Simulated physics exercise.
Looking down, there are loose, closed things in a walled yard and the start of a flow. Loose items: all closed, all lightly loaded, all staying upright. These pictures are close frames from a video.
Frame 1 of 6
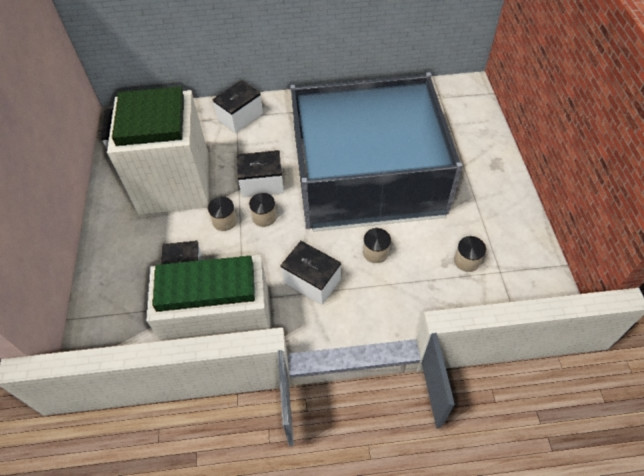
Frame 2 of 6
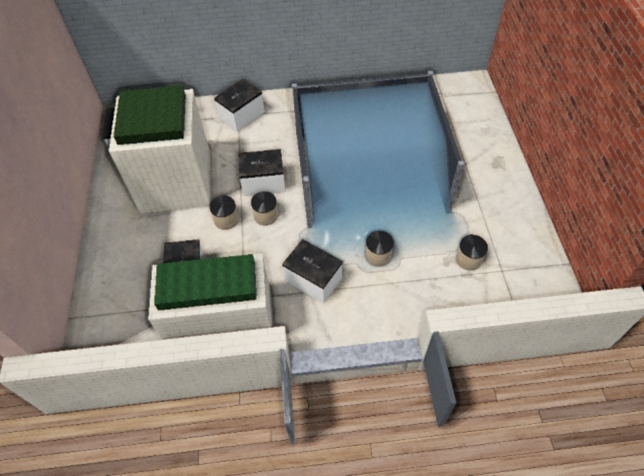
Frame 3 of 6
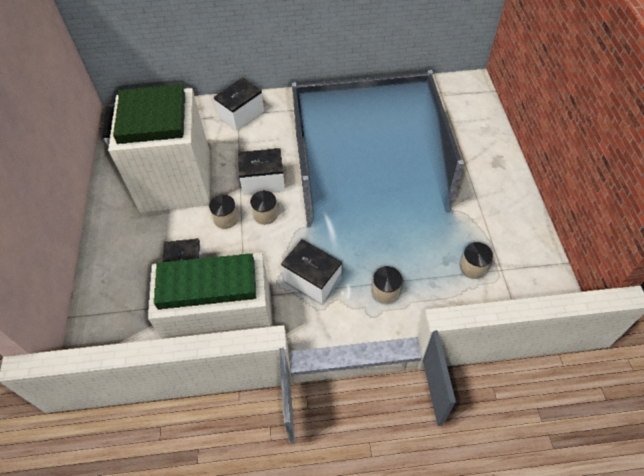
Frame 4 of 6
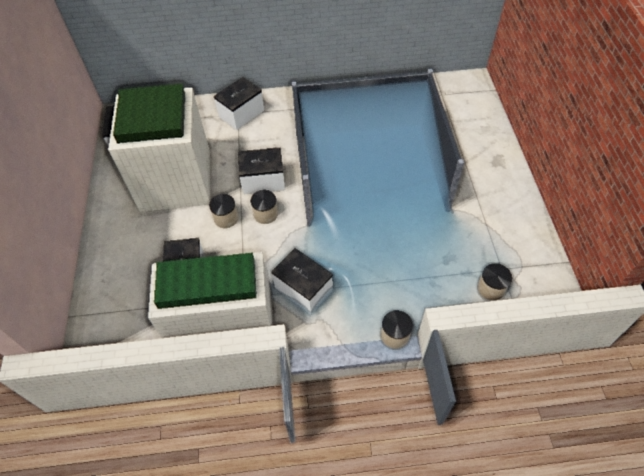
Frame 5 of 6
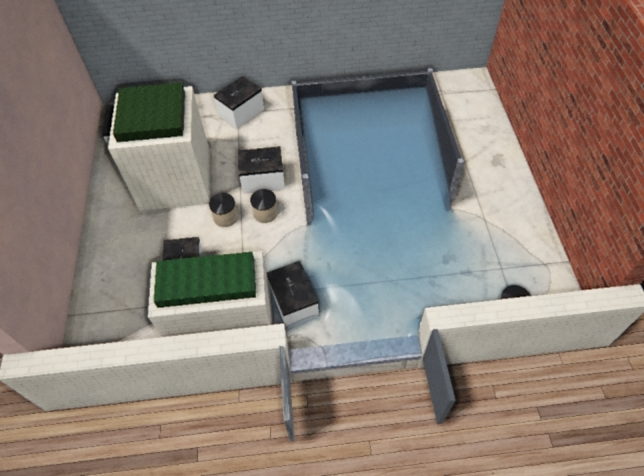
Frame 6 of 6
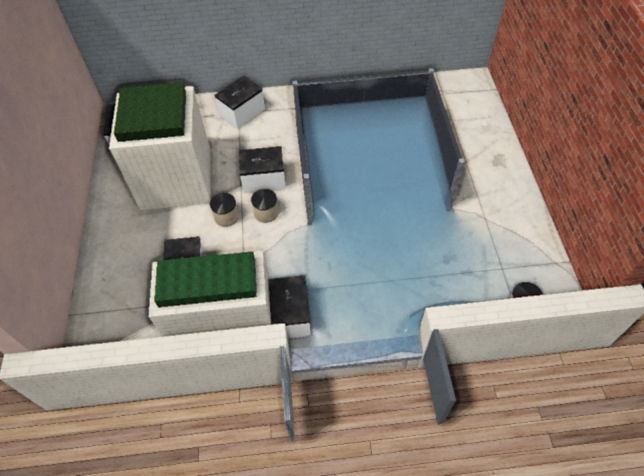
Blue water pours from an open tank across the yard, pushing nearby containers toward the front wall.
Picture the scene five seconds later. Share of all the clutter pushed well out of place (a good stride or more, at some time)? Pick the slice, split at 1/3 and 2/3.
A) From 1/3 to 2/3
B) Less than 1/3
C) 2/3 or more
Option A: From 1/3 to 2/3.
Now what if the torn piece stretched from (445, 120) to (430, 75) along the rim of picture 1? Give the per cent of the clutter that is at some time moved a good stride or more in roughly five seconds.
Near 50 %.
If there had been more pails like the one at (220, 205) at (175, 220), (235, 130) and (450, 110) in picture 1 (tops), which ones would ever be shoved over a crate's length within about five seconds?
Here's the rundown: Never gets far, never gets far, and finally sent far off.
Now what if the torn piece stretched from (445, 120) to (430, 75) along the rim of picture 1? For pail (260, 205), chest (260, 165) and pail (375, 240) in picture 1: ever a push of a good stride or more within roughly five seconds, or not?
Listed in turn, never travels that far, never travels that far, never travels that far.
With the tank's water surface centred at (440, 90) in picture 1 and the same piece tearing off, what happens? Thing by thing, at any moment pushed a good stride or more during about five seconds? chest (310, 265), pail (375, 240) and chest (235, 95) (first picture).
The three, one by one: Past that mark, past that mark and short of that.
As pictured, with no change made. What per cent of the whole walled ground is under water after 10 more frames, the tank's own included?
50 %.
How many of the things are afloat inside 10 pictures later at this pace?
Count: 1.
A moment on, 3 of 10 are well off their spots; 2 afloat.
Next, 3 of 10 are well off their spots; 1 afloat.
Later, 3 of 10 are well off their spots; 0 afloat.
In the end, 5 of 10 are well off their spots, and 5 have been at some point; 2 afloat.
